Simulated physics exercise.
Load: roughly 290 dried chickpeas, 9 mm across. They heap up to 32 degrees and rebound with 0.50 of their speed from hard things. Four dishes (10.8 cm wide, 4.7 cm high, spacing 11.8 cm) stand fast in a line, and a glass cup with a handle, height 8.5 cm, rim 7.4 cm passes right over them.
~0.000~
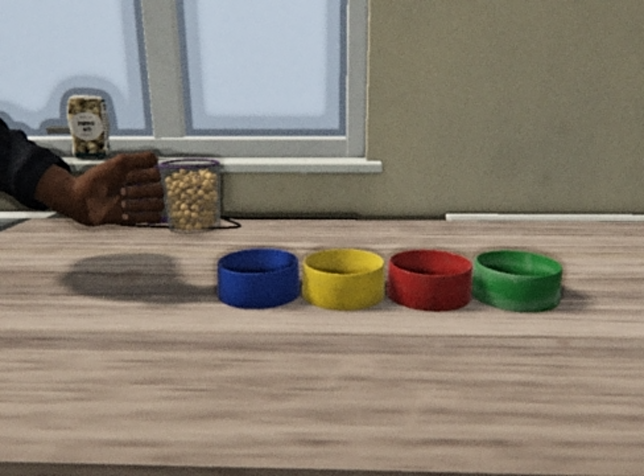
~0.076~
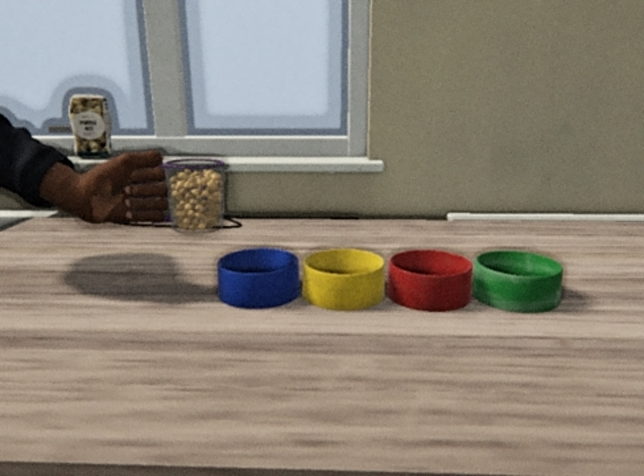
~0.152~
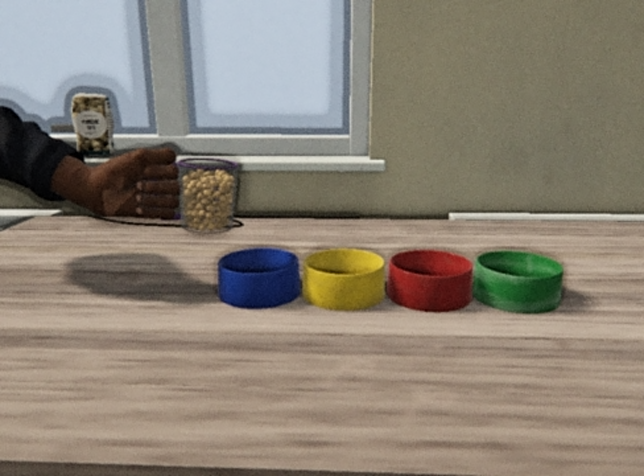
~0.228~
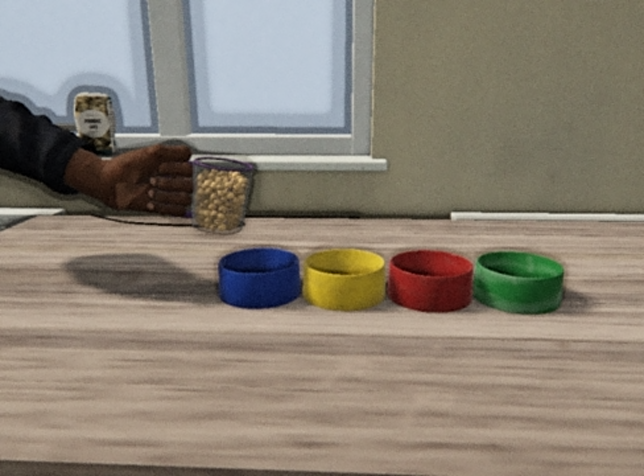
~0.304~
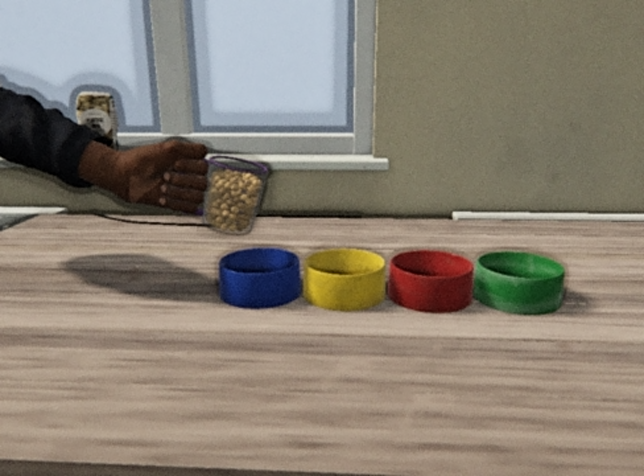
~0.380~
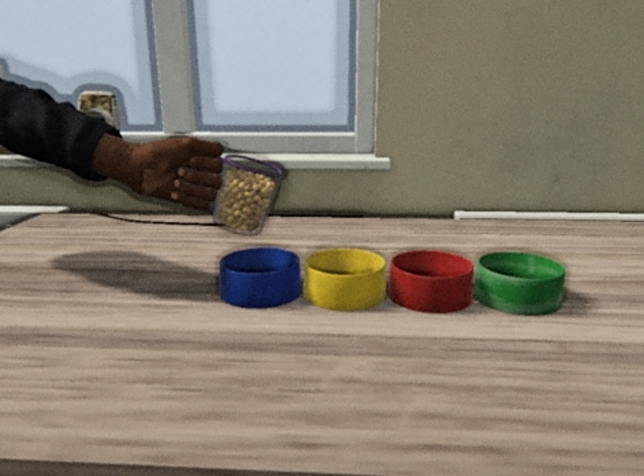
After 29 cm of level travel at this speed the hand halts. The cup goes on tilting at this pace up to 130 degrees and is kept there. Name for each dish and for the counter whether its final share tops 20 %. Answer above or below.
Red: Above, blue: Below, green: Below, yellow: Below, counter: Below.
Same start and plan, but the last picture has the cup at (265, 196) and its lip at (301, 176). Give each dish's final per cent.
Red 100; blue 0; green 0; yellow 0.
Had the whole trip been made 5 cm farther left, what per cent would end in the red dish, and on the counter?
Then: Red 100; counter 0.
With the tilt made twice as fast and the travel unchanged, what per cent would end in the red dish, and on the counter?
Red 90, counter 0.
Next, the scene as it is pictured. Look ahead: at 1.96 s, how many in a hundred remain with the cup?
About 80 per cent.
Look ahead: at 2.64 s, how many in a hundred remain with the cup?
About 0 per cent.
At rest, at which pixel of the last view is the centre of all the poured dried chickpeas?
At about (440, 282).
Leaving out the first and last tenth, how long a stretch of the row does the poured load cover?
Roughly 6 cm.
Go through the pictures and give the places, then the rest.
The first frame shows cup at (192, 196), tilt 0 degrees, lip at (218, 164), moved 0.0 cm; middle of the pieces at (196, 198); blue dish at (258, 261); yellow dish at (344, 262); red dish at (430, 262); green dish at (518, 263).
The second frame shows cup at (196, 195), tilt 1 degrees, lip at (223, 164), moved 0.5 cm; middle of the pieces at (200, 198).
The third frame shows cup at (208, 195), tilt 5 degrees, lip at (236, 166), moved 2.0 cm; middle of the pieces at (212, 198).
The fourth frame shows cup at (220, 196), tilt 9 degrees, lip at (252, 169), moved 3.6 cm; middle of the pieces at (224, 199).
The fifth frame shows cup at (233, 196), tilt 13 degrees, lip at (266, 171), moved 5.3 cm; middle of the pieces at (236, 199).
The sixth frame shows cup at (246, 196), tilt 18 degrees, lip at (281, 174), moved 6.9 cm; middle of the pieces at (248, 199); blue dish at (260, 260); yellow dish at (345, 262); red dish at (432, 264); green dish at (520, 265). The cup turns about 55 degrees a second and travels 22 cm a second.
After 1.33 s, tilt 70 degrees; cup holds 100 %.
Then, at 1.96 s, tilt 104 degrees; cup holds 80 %, red 15 %.
After 2.64 s, tilt 130 degrees; cup holds 0 %, red 95 %.
In the end, at 3.1 s, red 95 %, blue 0 %, green 0 %, yellow 0 %, counter 5 %.
